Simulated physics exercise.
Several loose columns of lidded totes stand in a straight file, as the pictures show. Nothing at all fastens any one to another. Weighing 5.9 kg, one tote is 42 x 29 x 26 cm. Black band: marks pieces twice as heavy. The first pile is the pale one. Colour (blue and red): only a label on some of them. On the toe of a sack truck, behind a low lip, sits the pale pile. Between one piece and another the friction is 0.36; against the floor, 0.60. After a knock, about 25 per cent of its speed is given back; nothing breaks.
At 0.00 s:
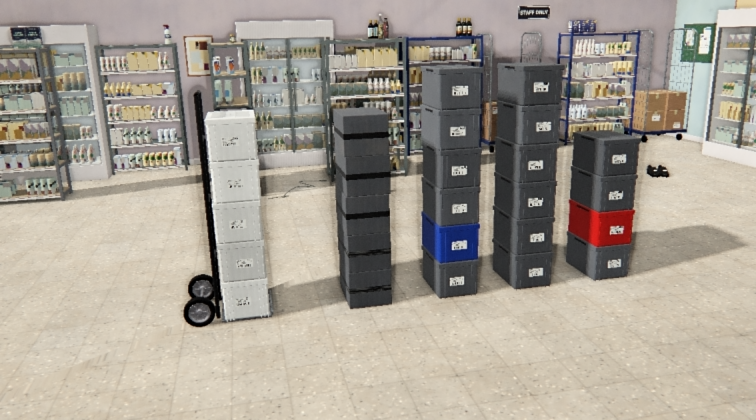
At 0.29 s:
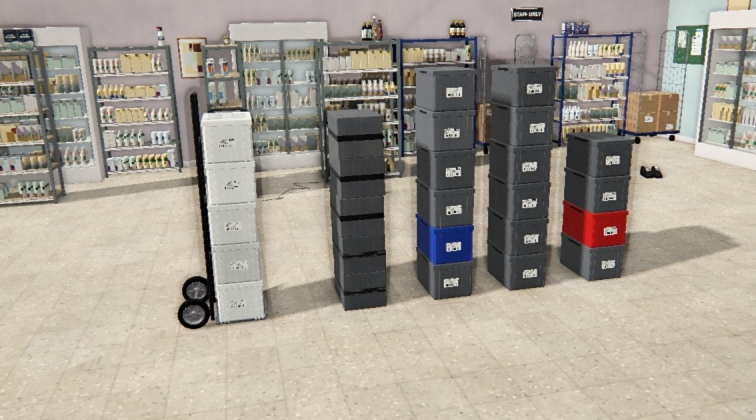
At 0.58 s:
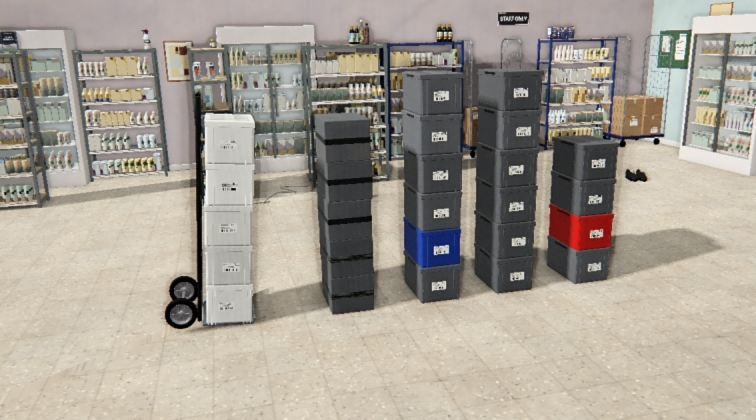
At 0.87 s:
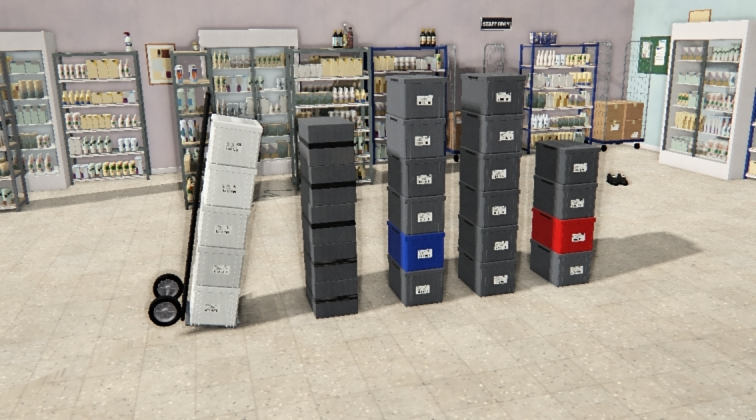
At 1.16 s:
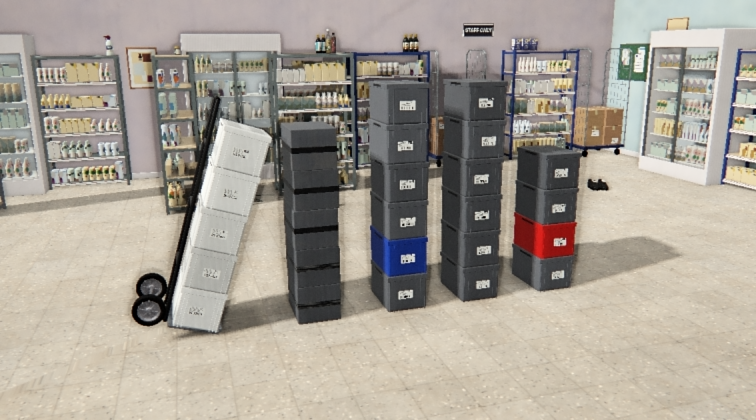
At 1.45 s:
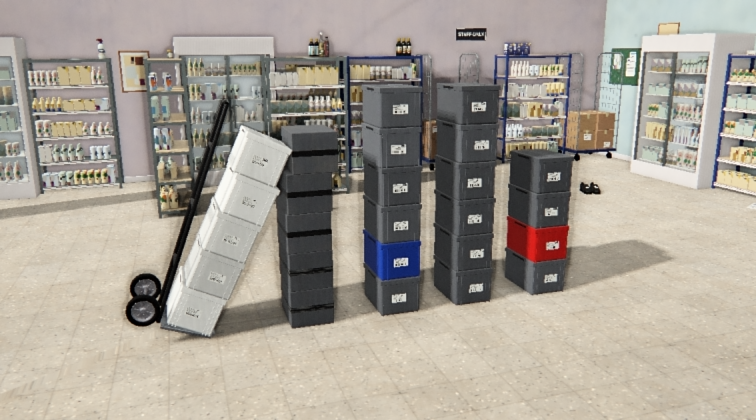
The video shows a row of stacked totes in a shop, with a pale stack on a sack truck at the left. The truck tilts forward and the pale stack leans right, toward the dark stack beside it.
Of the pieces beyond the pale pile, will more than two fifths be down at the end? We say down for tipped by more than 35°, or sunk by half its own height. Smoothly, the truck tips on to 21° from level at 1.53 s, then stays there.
No, fewer than two fifths.
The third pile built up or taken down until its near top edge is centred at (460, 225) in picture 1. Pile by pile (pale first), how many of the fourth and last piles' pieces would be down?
Fourth 0, last 0.
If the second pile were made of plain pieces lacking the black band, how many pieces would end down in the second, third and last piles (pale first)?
Second: 5; third: 6; last: 4.
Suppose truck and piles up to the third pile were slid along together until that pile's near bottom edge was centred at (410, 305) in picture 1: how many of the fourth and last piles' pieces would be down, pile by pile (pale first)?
That would give fourth 0, last 0.
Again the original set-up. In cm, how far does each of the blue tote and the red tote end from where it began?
Approx. distance from start in cm - blue 0, red 0.
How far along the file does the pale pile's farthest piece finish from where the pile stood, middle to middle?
60 cm.
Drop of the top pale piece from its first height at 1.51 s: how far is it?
Some 10 centimetres.
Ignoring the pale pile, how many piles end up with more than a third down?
0.
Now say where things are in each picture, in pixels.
In the first picture (pixels give the middle of a visible side; the camera pans a little), truck frame (201, 144) 0° forward; blue tote (460, 244); red tote (616, 229); none of the others has stirred.
Truck frame (197, 145) 1° forward; blue tote (454, 246), in the second picture.
Truck frame (198, 144) 5° forward, top of the pale pile leaning 5°; red tote (596, 233); none of the others has stirred, in the third picture.
Truck frame (203, 143) 11° forward, top of the pale pile leaning 11°; blue tote (425, 253); none of the others has stirred, in the fourth picture.
Truck frame (207, 146) 17° forward, top of the pale pile leaning 18°; red tote (559, 241); none of the others has stirred, in the fifth picture.
Truck frame (212, 150) 21° forward, top of the pale pile leaning 25°; blue tote (401, 261); red tote (552, 245); one has shifted, in the sixth picture.
After 1.51 s, 0 of the pale pile down; none of the 21 other totes down, 1 disturbed.
In the end (2.6 s), 0 of the pale pile down; none of the 21 other totes down, 1 disturbed; blue tote unmoved; red tote unmoved. That is 0 per cent. From the last view, middles, blue tote near (391, 252), red tote near (536, 237).
